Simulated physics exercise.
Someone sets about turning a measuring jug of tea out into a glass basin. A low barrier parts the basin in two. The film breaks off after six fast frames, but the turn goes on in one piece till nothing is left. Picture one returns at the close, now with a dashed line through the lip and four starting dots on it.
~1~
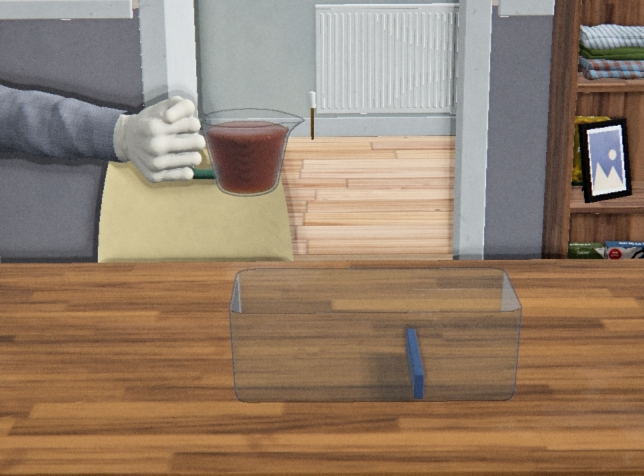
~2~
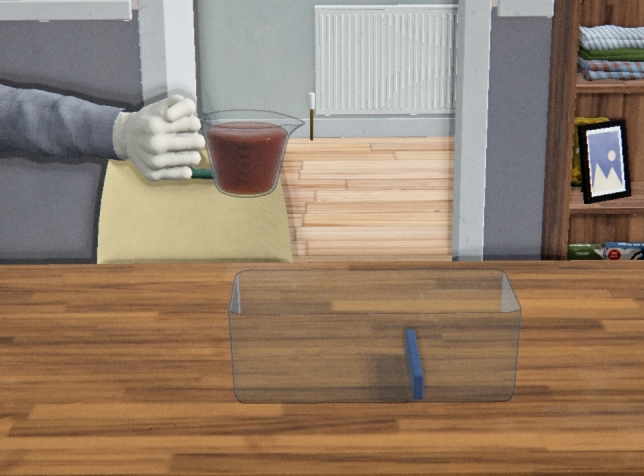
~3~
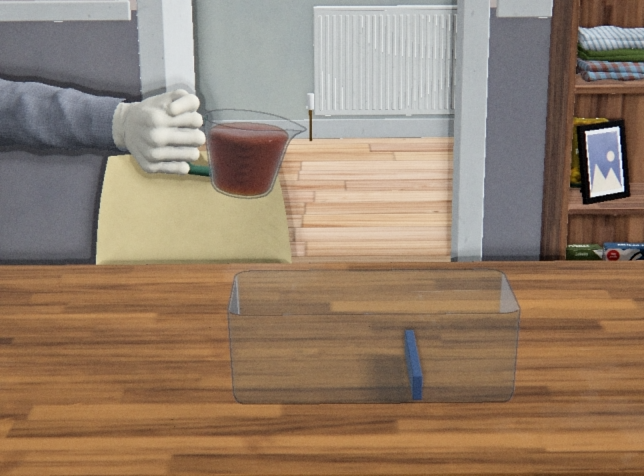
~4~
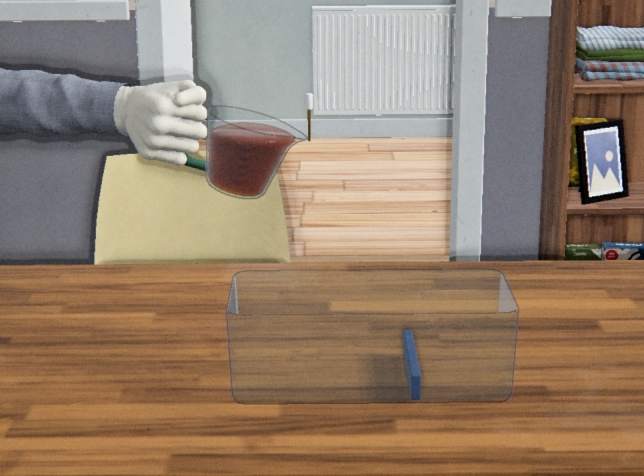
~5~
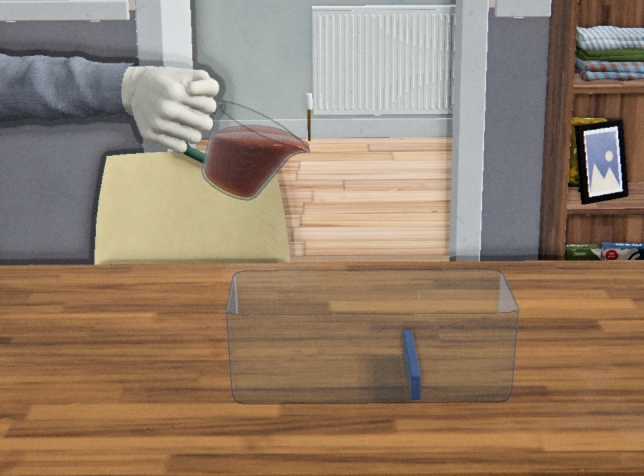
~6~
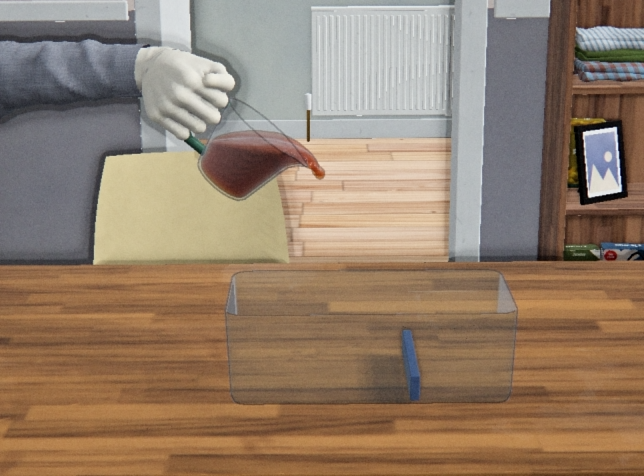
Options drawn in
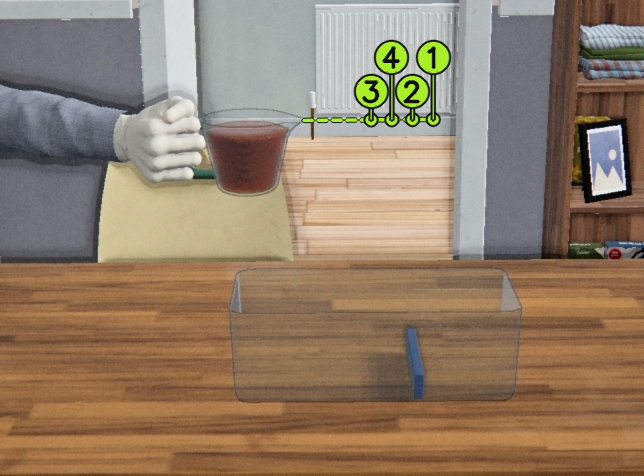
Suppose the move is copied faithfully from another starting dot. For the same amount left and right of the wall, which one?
I would pick spot 3.
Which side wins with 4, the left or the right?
More ends on the right.
On the marked copy, 1 at (433, 119); 2 at (412, 119); 3 at (371, 119); 4 at (391, 119).
With 1, about 31 % ends left of the wall and 65 % right of it; 4 % is lost outside.
With 2, about 17 % ends left of the wall and 77 % right of it; 6 % is lost outside.
With 3, about 49 % ends left of the wall and 49 % right of it.
With 4, about 22 % ends left of the wall and 75 % right of it; 4 % is lost outside.
